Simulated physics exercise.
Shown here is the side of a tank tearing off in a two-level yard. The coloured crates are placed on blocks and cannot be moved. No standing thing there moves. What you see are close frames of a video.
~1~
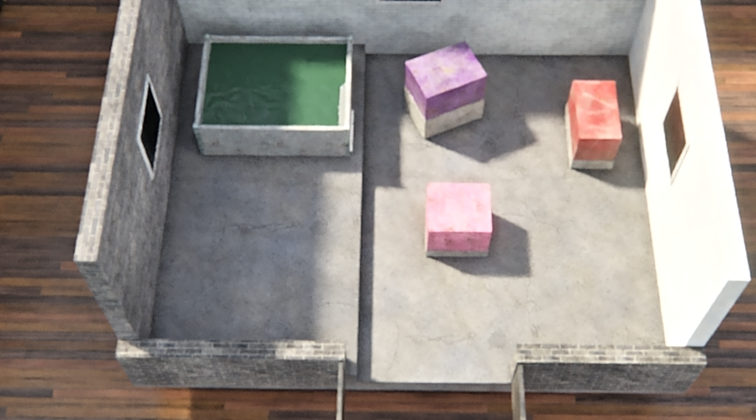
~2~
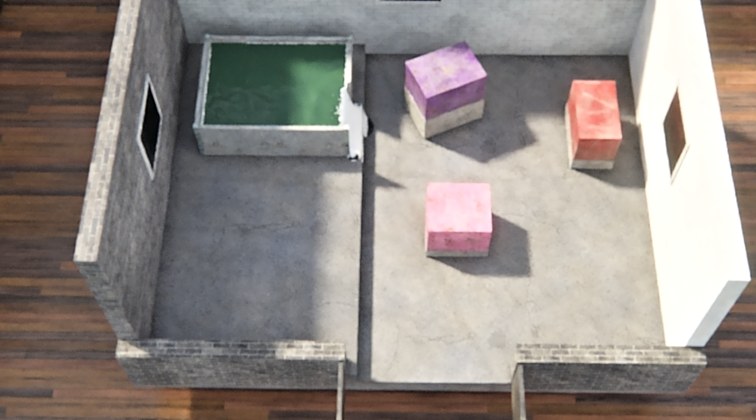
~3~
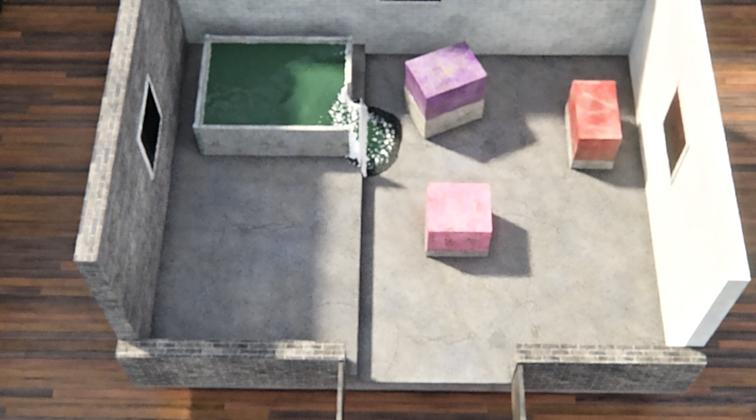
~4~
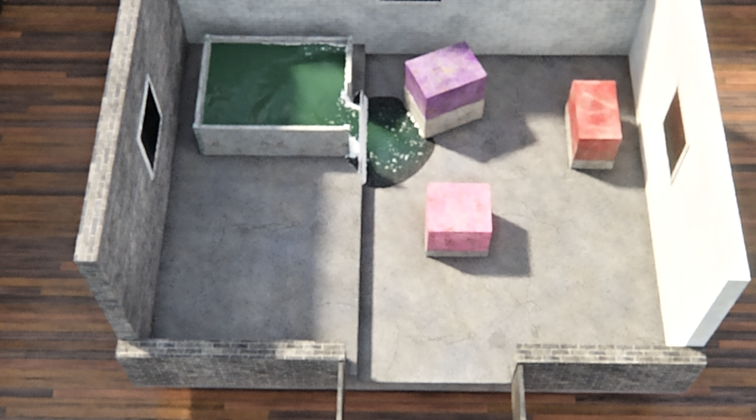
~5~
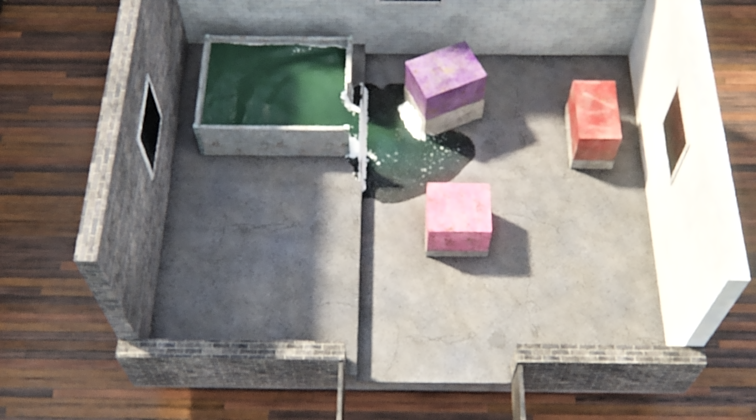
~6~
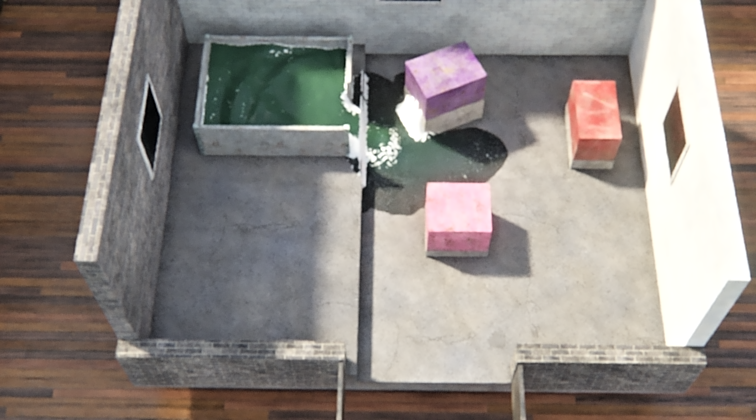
Green water bursting from the right side of a raised tank, spreading rightward across a grey floor between purple and pink blocks.
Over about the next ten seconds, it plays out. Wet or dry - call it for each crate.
Calls: Red crate - dry; purple crate - dry; pink crate - wet.
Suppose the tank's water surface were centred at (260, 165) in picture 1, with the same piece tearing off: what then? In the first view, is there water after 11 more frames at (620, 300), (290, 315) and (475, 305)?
Results in order - left untouched, left untouched, swamped.
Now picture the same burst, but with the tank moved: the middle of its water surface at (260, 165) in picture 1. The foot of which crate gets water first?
Crate marked pink.
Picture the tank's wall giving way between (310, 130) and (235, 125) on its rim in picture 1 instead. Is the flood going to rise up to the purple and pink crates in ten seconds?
The purple crate stays dry; the pink crate is safe.
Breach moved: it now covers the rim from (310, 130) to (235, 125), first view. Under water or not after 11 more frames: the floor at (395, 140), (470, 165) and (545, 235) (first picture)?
Untouched, untouched, untouched.
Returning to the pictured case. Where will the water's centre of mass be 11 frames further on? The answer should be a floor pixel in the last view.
I'd point to (366, 139).
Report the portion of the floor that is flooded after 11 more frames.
I'd say 35 per cent.
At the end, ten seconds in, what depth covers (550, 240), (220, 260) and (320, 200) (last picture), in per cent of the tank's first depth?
About 6, 0 and 0 per cent.
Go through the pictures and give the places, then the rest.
The open tank at (275, 85) is whole and still, in the first frame.
Water pours out at (346, 123) and has run to (362, 109), in the second frame.
Water pours out at (346, 124) and has run to (394, 125), in the third frame.
Water pours out at (346, 124) and has run to (427, 149), in the fourth frame.
The front is at (465, 156), out from the gap at (346, 124), in the fifth frame.
Water pours out at (346, 124) and has run to (498, 160), in the sixth frame.
A moment on, water covers 20 % of the floor; the red crate water round its plinth, the purple crate water round its plinth, the pink crate water round its plinth.
Next, water covers 35 % of the floor; the red crate water round its plinth, the purple crate water round its plinth, the pink crate water round its plinth.
Then, water covers 50 % of the floor; the red crate water round its plinth, the purple crate water round its plinth, the pink crate water round its plinth.
Later, water covers 65 % of the floor; the red crate water round its plinth, the purple crate water round its plinth, the pink crate water round its plinth.
In the end, water covers 65 % of the floor; the red crate stayed above the water, the purple crate stayed above the water, the pink crate was topped.
